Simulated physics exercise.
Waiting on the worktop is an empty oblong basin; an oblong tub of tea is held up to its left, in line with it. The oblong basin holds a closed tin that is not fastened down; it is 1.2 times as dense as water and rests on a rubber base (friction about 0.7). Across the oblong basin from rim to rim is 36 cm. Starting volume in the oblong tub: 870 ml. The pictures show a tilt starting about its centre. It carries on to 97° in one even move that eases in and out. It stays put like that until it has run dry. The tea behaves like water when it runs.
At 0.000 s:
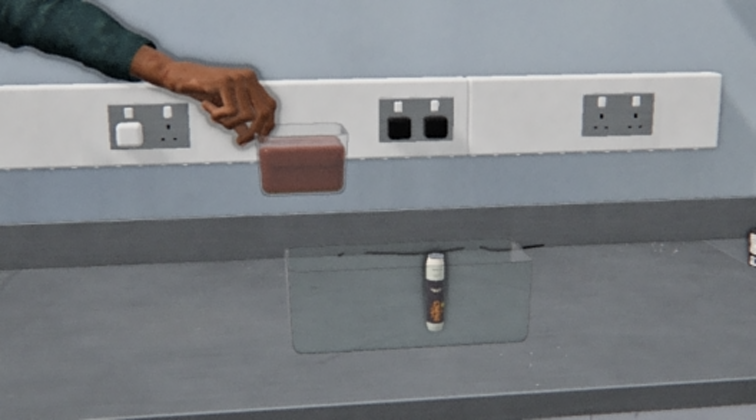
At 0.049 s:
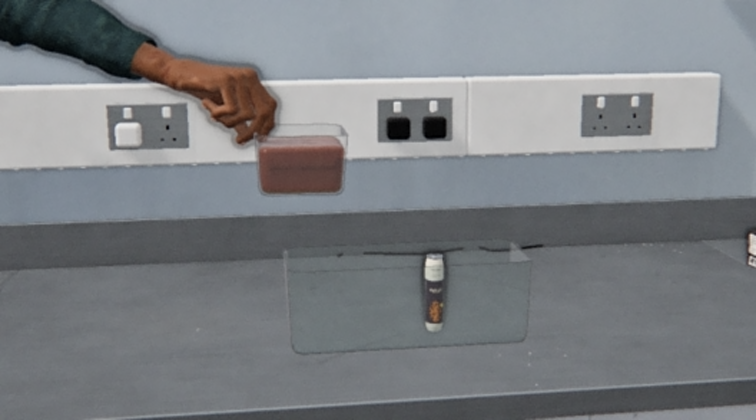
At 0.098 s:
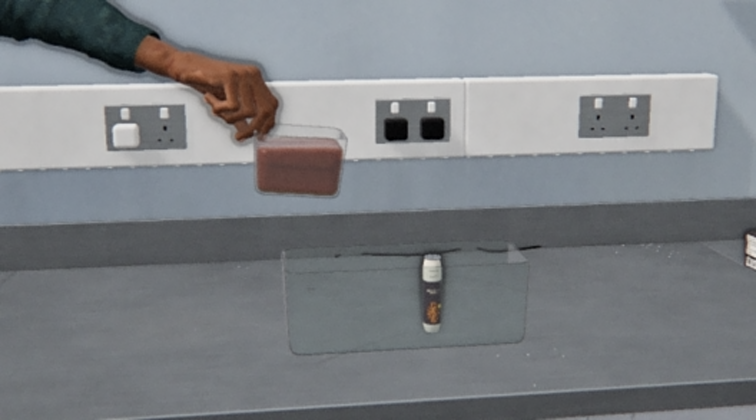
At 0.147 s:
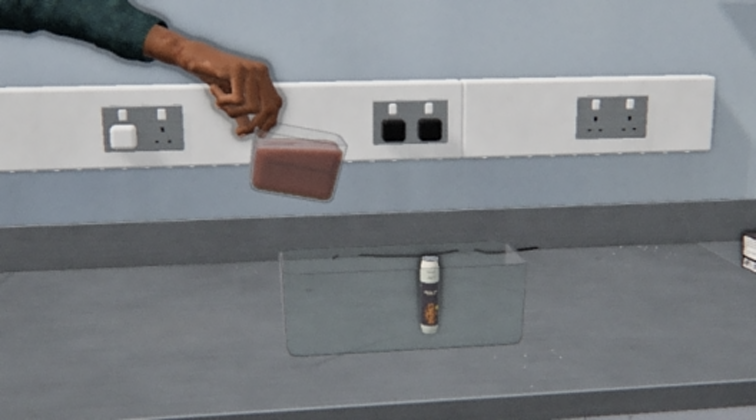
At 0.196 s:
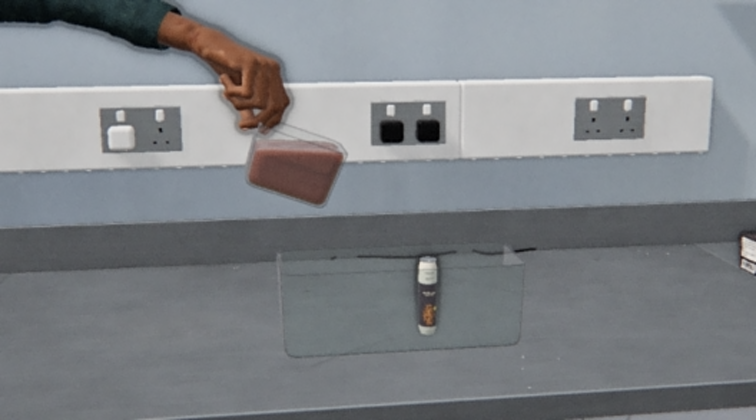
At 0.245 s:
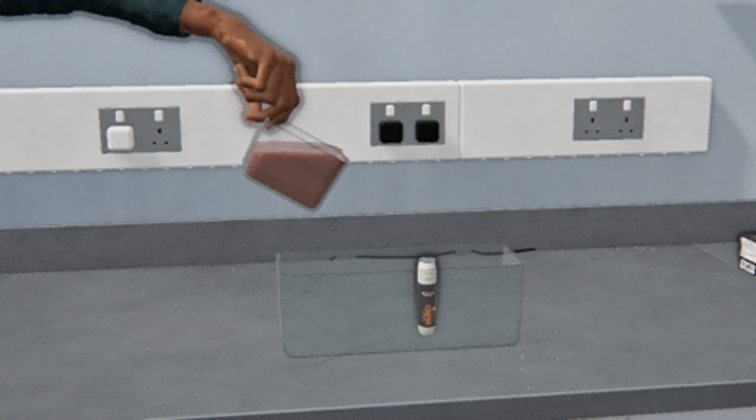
On a grey worktop by a wall with sockets, a clear basin stood with a small dark container inside, while a hand above it slowly tilted a clear tub of reddish-brown liquid to the right.
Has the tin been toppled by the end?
I reckon it can hold on.
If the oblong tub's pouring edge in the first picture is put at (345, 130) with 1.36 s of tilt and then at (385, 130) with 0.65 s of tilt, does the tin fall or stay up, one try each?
Run one: It does not tip. Run two: It tumbles.
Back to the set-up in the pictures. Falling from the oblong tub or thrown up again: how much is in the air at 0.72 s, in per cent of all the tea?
About 10 percent.
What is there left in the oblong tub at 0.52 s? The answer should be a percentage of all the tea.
About 40 percent.
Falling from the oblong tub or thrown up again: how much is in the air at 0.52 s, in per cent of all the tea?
Share: Roughly 42 per cent.
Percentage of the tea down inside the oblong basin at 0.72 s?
About 76 per cent.
Then, 0.52 s in, the tilt is 87° and 40 per cent is still to pour; the tin stands where it began.
Then, 0.72 s in, the tilt is 97° and 11 per cent is still to pour; the tin stands where it began.
Then, 0.92 s in, the tilt is 97° and 3 per cent is still to pour; the tin stands where it began.
Then, 1.15 s in, the tilt is 97° and 0 per cent is still to pour; the tin stands where it began.
Finally, the tin stands where it began.
